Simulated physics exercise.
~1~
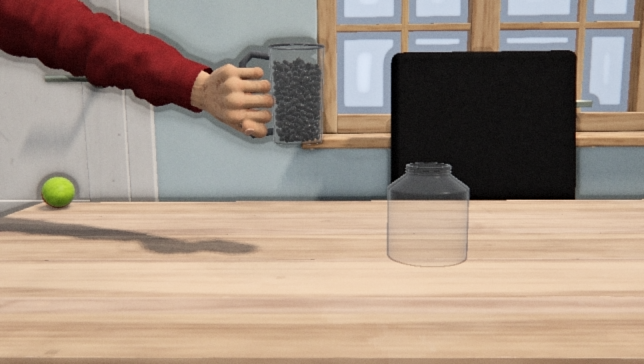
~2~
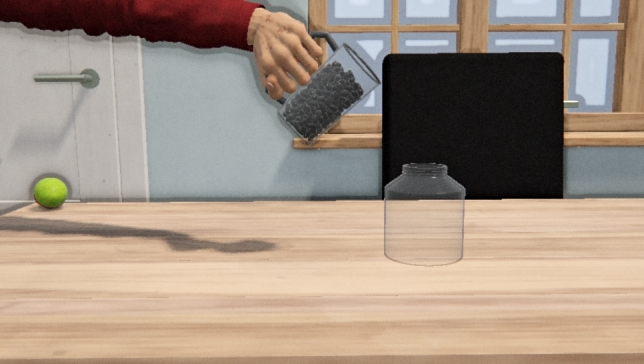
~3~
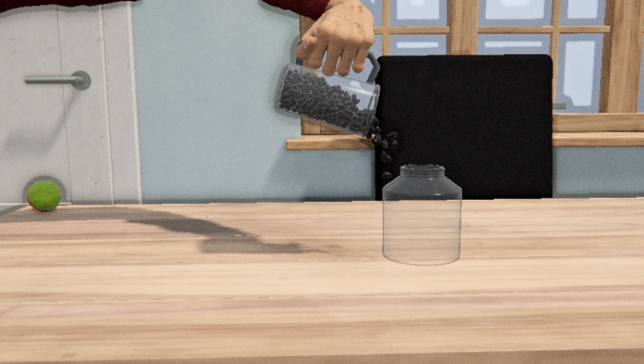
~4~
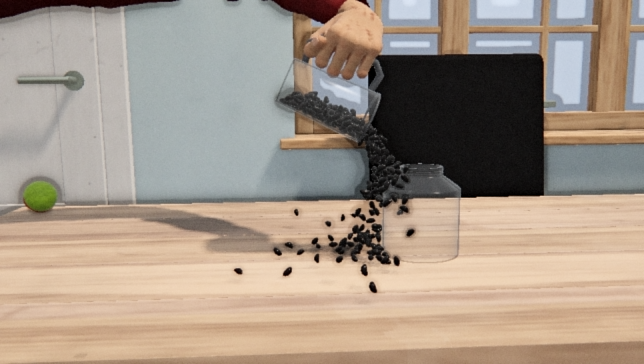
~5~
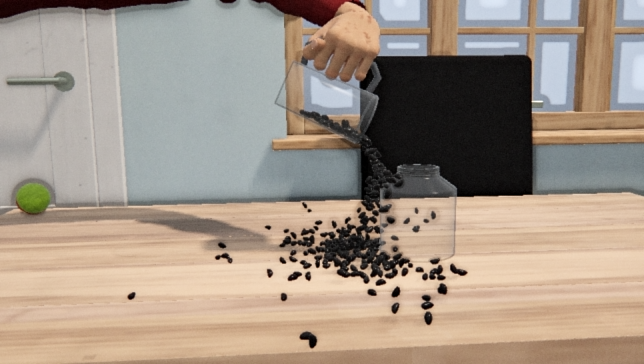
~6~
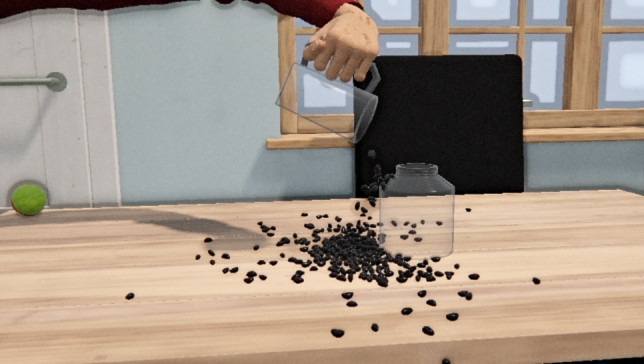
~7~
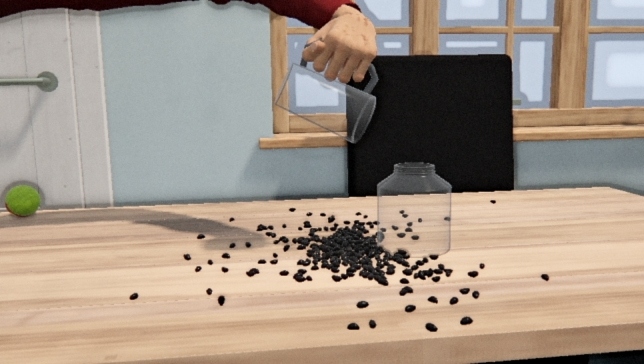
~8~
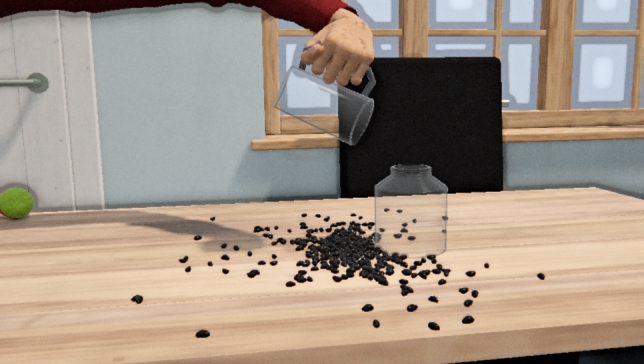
A hand in a red sleeve carried a clear cup of black beans to the right and tipped it beside an open glass jar, but the beans poured down short of its mouth and scattered across the wooden table, leaving both cup and jar empty.
